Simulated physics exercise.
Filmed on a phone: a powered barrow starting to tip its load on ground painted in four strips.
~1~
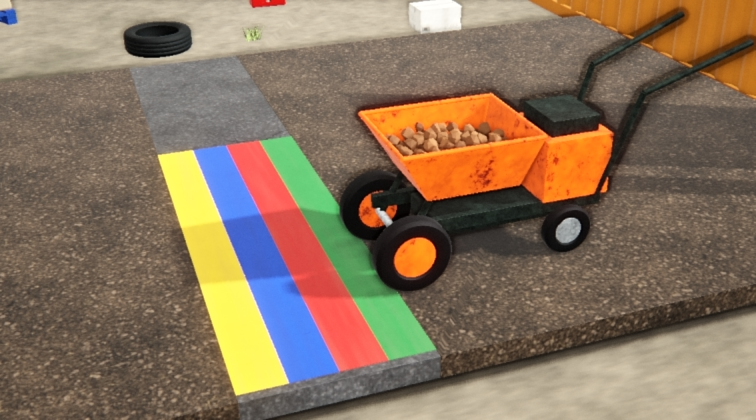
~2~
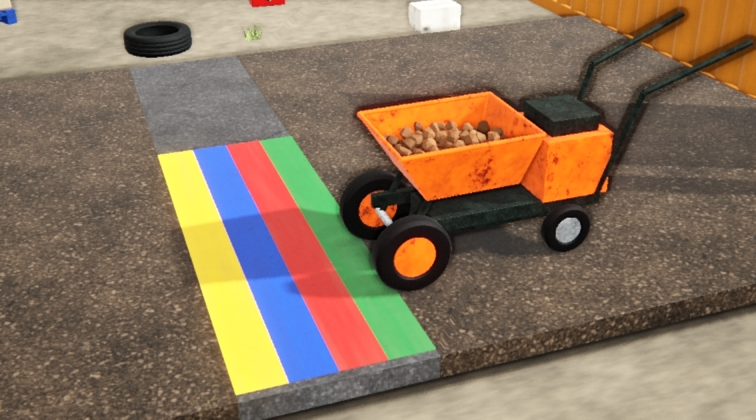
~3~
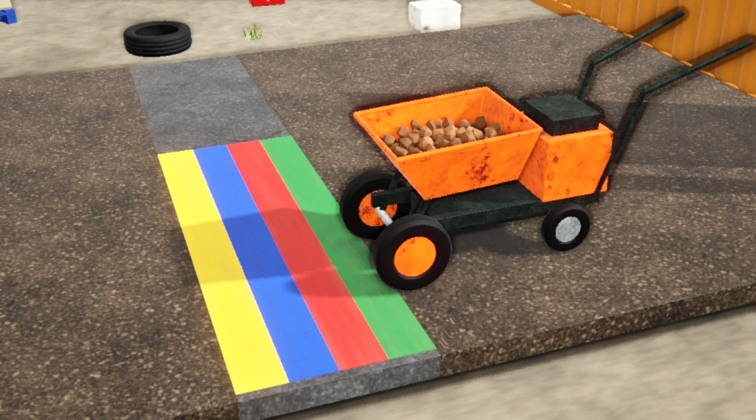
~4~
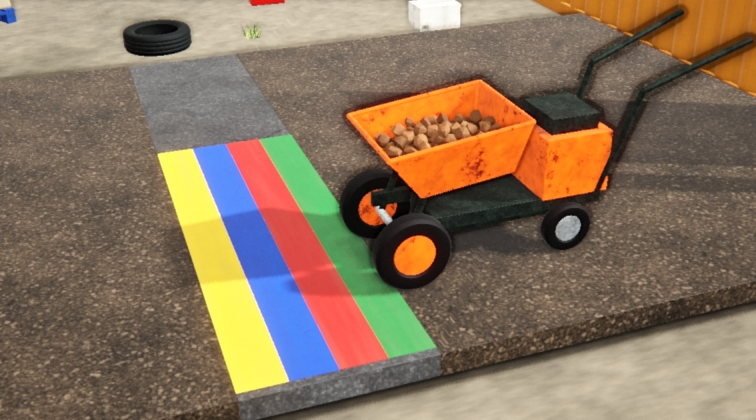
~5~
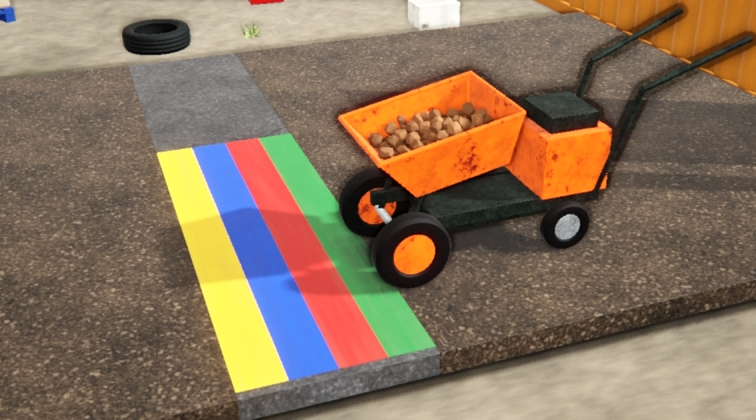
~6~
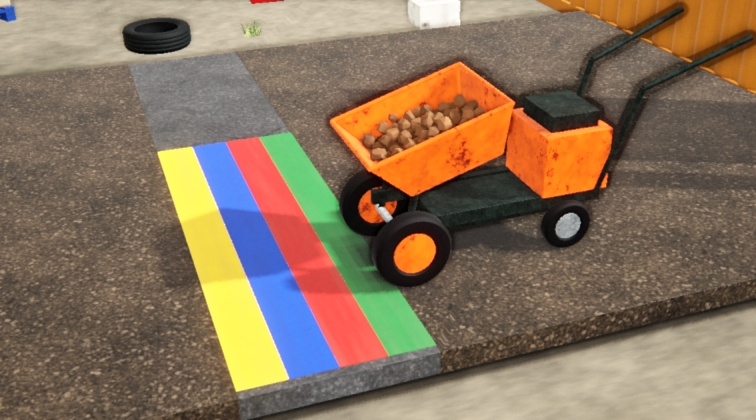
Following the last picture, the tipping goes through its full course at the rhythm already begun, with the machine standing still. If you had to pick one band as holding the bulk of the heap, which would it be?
I would pick blue.
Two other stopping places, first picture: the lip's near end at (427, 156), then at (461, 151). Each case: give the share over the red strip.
In order: 40 % and 50 %.
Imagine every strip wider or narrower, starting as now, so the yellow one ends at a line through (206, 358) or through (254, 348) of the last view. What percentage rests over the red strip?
The first painting gives around 10 per cent, the second around 0 per cent.
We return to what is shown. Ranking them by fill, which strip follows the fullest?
It's the yellow strip next.
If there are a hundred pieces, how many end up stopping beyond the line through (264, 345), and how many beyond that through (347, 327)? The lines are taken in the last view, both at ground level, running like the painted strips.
Estimate: 40 %, then 100 %.
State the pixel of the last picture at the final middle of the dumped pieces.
Centre at rest: Close to (255, 278).
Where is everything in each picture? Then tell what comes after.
The first frame shows lip of the skip (402, 160), level; top of the load (449, 149), clay clods; green strip (390, 318); red strip (344, 328); blue strip (296, 338); yellow strip (248, 348).
The second frame shows lip of the skip (401, 160), level; top of the load (453, 136).
The third frame shows lip of the skip (396, 161), tipped barely; top of the load (461, 134).
The fourth frame shows lip of the skip (389, 162), tipped a little; top of the load (456, 129).
The fifth frame shows lip of the skip (380, 165), tipped a little; top of the load (447, 124).
The sixth frame shows lip of the skip (370, 169), tipped clearly; top of the load (466, 122); green strip (390, 314); red strip (344, 324); blue strip (297, 334); yellow strip (248, 344).
Just after the last frame, skip tipped steeply; every one in the skip.
A moment on, skip tipped right over; the larger part in the skip; about a tenth over the blue strip; about a tenth over the yellow strip.
Further on, skip tipped right over; about a tenth in the skip; just a few over the red strip; roughly half over the blue strip; roughly a third over the yellow strip; about a tenth off the paint.
When it is over, skip tipped right over; not one over the green strip; about a tenth over the red strip; roughly half over the blue strip; roughly a third over the yellow strip; about a tenth off the paint.
